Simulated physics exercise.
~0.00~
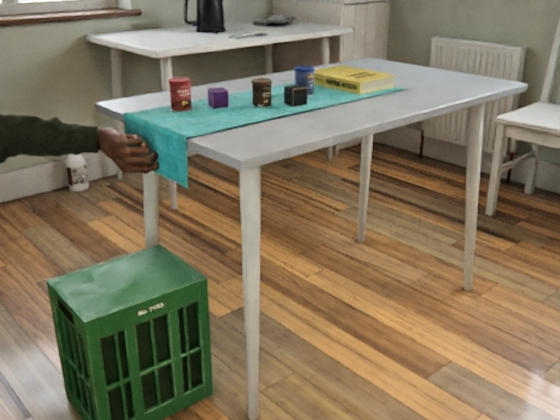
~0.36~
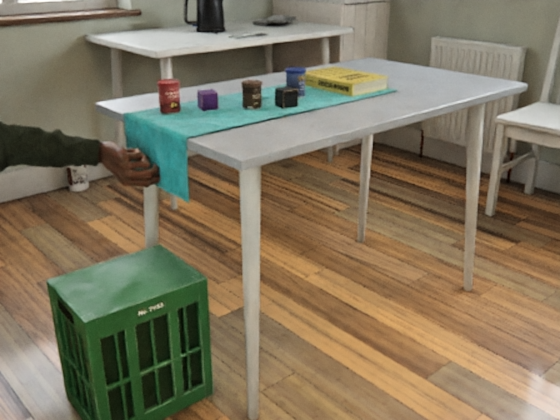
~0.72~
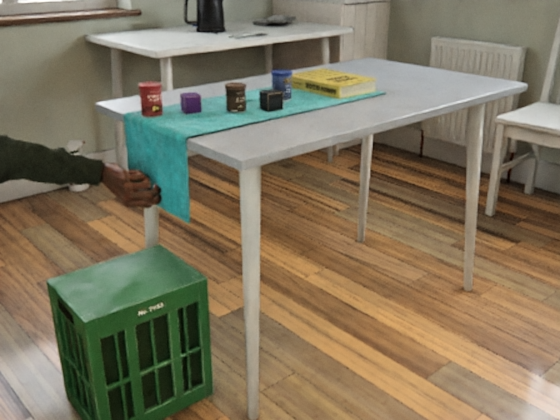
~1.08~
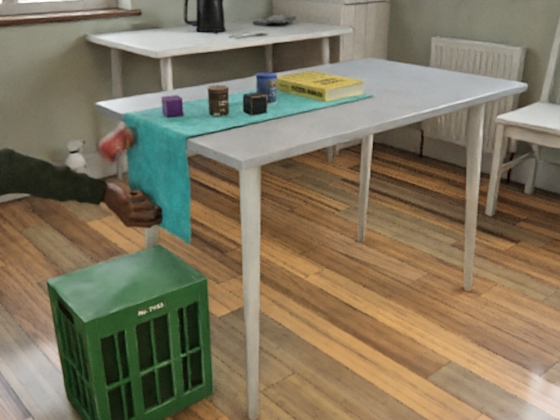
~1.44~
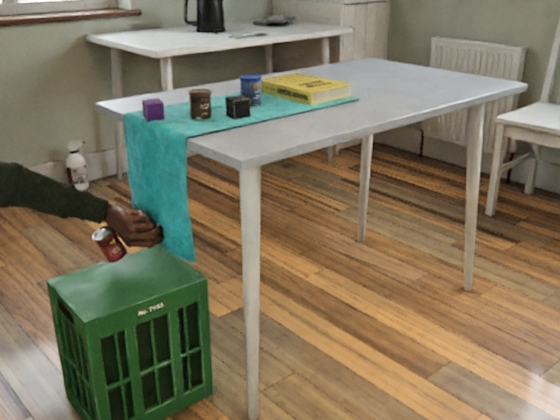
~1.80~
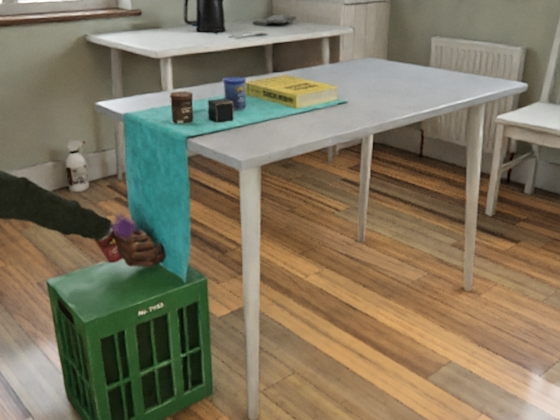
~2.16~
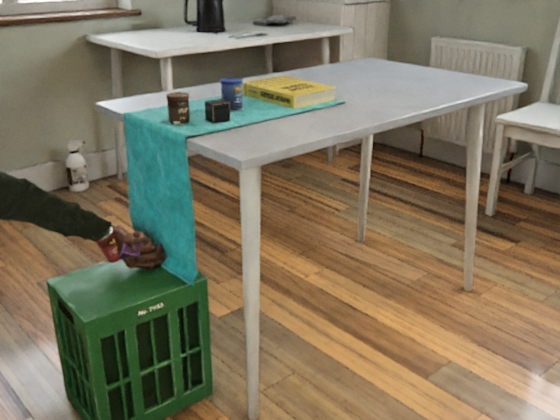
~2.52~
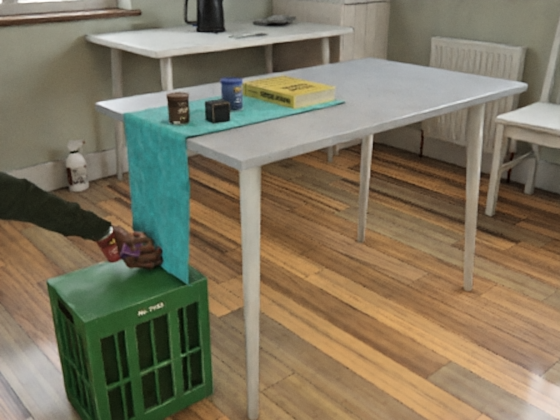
In a room with a wooden floor, a turquoise cloth lies over one end of a pale table, holding a red can, a purple cube, a brown can, a black cube, a blue can and a yellow box. A hand at the left grips the cloth's end and draws it steadily down toward a green crate, carrying everything leftward. The red can tips over the edge first and drops beside the hand. The purple cube follows, tumbling down by the crate. The cloth's hem reaches the crate and the pulling stops, with the other four items still on the table.
